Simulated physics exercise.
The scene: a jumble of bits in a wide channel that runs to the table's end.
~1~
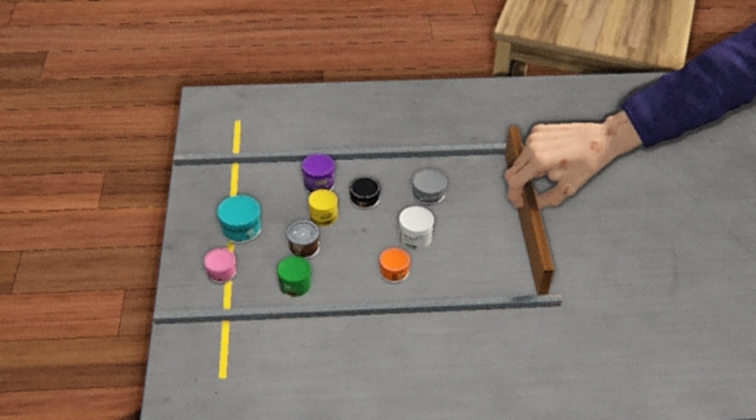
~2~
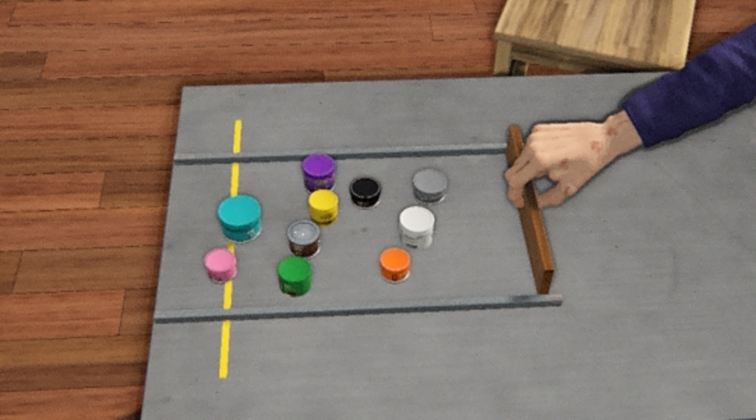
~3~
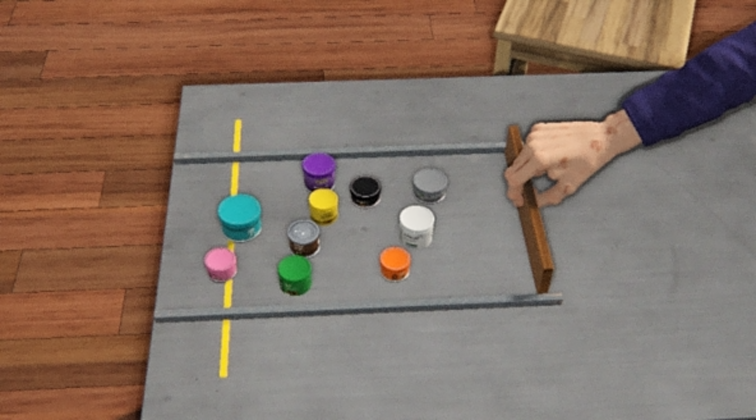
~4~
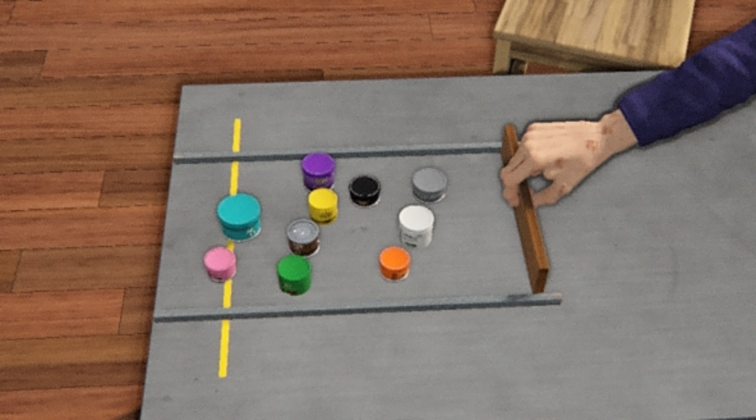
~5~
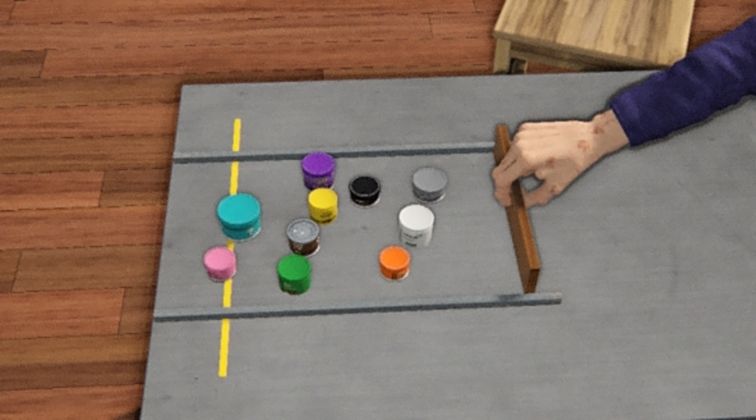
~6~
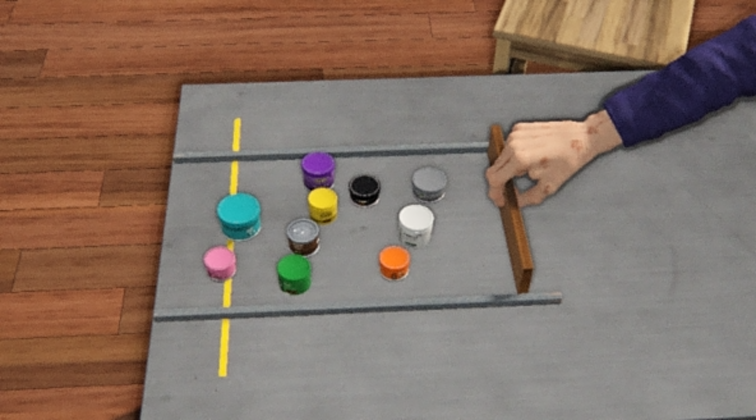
A hand held a wooden board upright across a channel on a grey table, then slid it slightly left toward a scatter of colourful little pots, which stayed still near a yellow line.
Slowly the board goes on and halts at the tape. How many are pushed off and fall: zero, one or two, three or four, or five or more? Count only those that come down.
Here the number that fall off is zero.
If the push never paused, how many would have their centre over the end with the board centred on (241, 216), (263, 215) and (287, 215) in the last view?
In that order 0, 0 and 0.
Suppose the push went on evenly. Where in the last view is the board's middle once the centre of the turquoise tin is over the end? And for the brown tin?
About (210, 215), and (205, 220) for the other.
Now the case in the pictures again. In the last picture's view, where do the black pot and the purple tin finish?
The black pot stops around (184, 201); the purple tin around (218, 164).
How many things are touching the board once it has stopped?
It touches 6.
Early on, none off yet; pink pot at rest near (220, 265); turquoise tin at rest near (240, 218); green tub at rest near (294, 275).
A while later, none off yet; pink pot at rest near (220, 265); turquoise tin at rest near (240, 218); green tub travelled a little near (282, 277).
Finally, the number that fall off is zero.
